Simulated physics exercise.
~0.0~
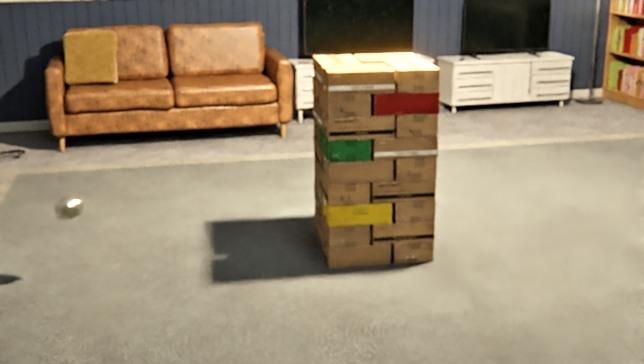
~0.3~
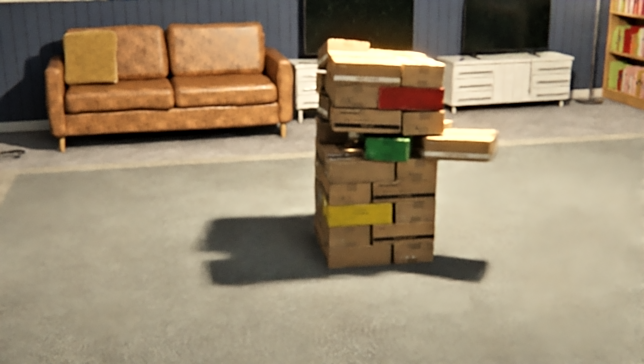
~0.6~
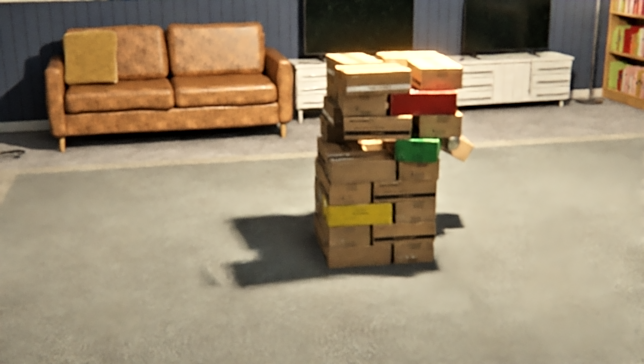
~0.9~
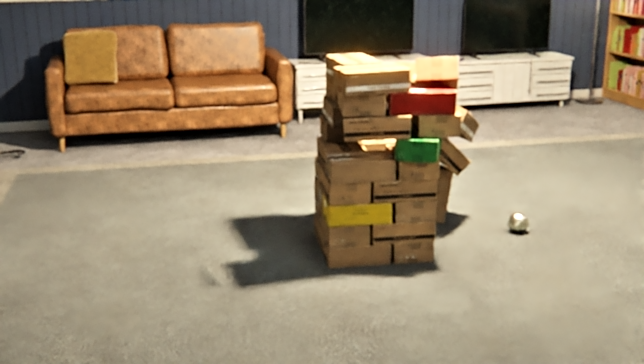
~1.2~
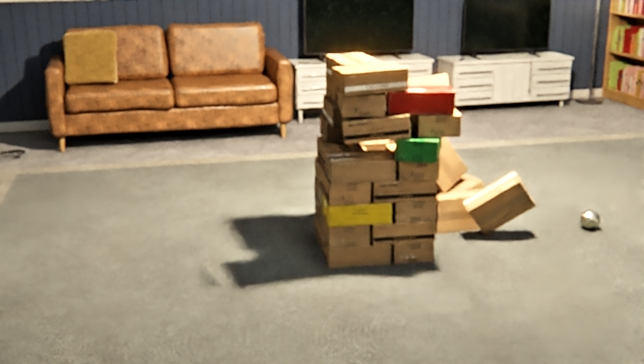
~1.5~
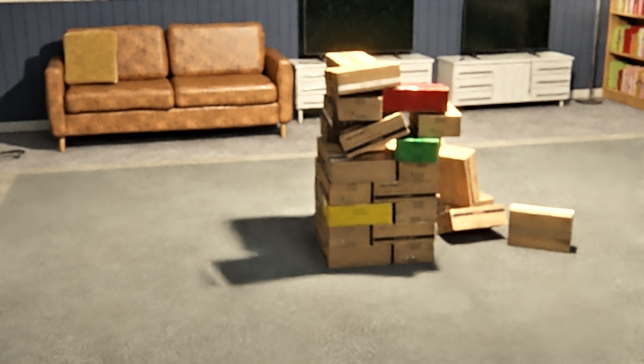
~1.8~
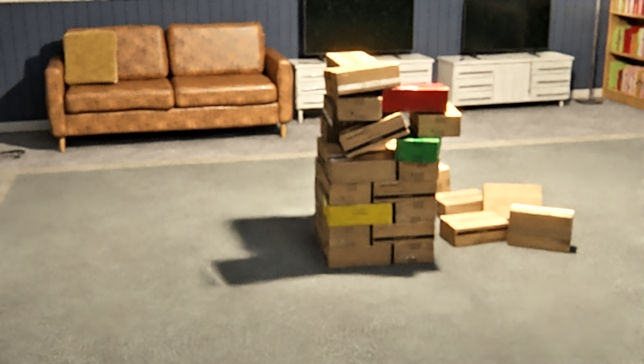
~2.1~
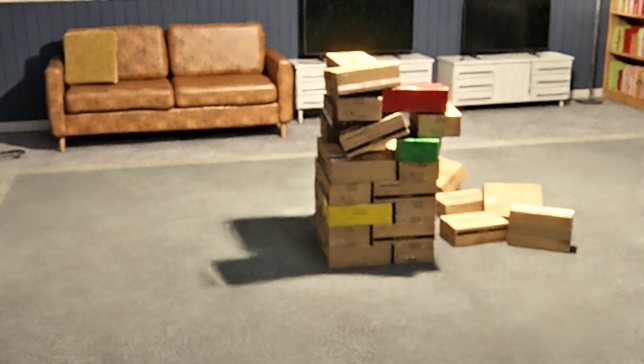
In the video, a steel ball flies into a tower of brown boxes in a living room, shoving the green and red boxes rightward and knocking several others to the floor before rolling away right, while the tower stays standing, its upper layers skewed.
